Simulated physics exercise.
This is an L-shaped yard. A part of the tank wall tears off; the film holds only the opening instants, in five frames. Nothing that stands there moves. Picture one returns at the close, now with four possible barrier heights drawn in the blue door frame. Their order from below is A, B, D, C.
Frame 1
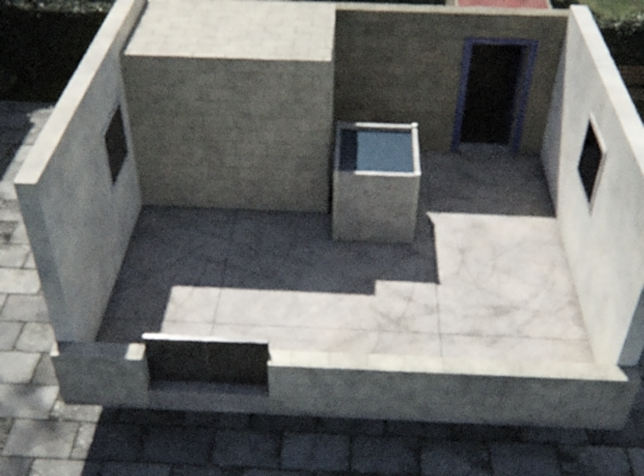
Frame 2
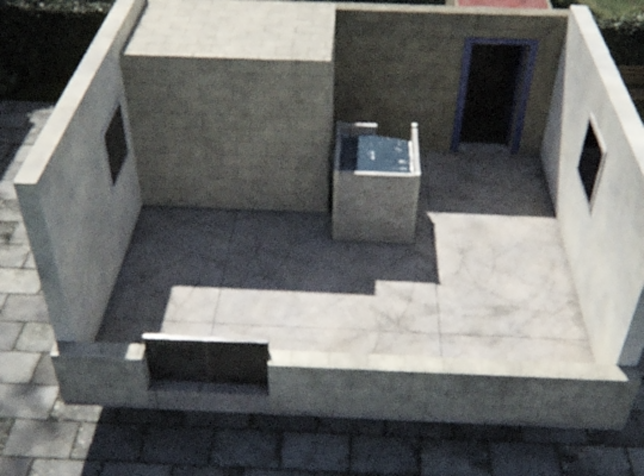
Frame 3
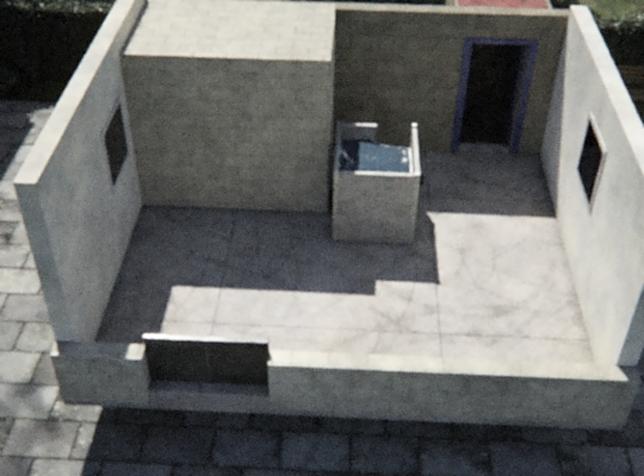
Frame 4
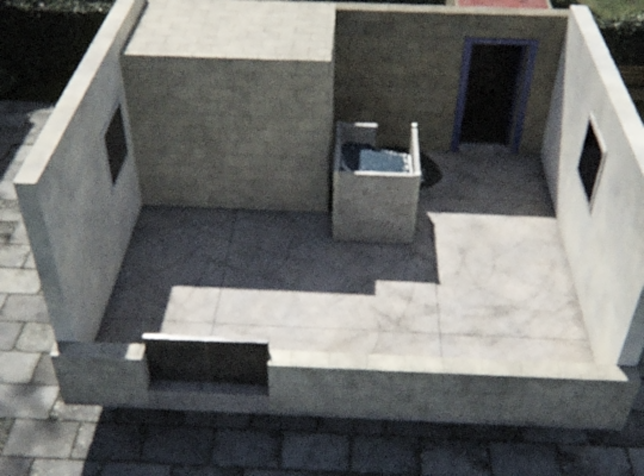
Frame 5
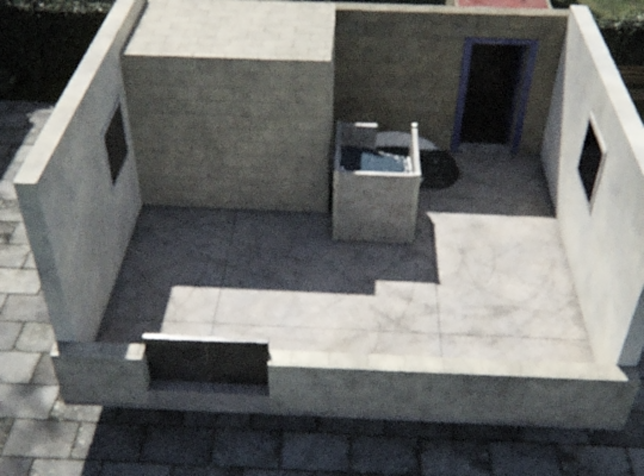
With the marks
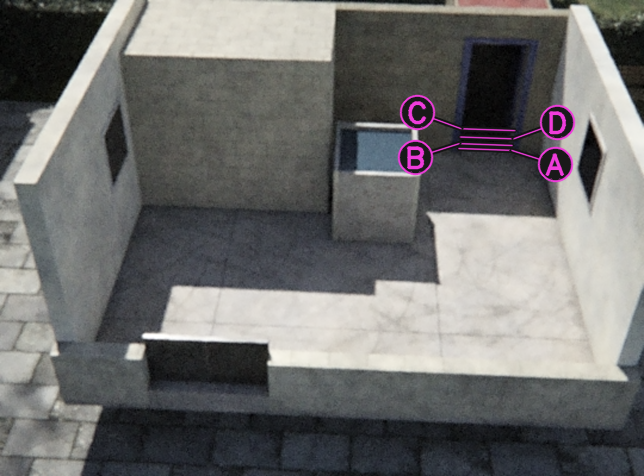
At first, a square tank of still blue water stands in a walled, L-shaped yard with a blue-framed doorway at the back. Then the water's surface breaks up and its level drops inside the tank. A dark wet patch appears behind it and spreads right across the ground toward the doorway.
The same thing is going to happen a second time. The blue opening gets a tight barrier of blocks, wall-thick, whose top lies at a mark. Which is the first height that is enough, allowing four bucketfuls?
It is B.
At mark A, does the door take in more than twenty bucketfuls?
No, less.
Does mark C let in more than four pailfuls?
No, that is safe.
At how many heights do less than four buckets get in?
Three of them.
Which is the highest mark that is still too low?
A it is.
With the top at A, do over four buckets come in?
Yes, it does.
In magenta, A at (485, 149); B at (485, 144); C at (488, 129); D at (486, 137); from the bottom up A, B, D, C.
For mark A, about 11 bucketfuls get in.
For mark B, a bucket or two gets in.
For mark C, nothing gets over.
For mark D, nothing gets over.
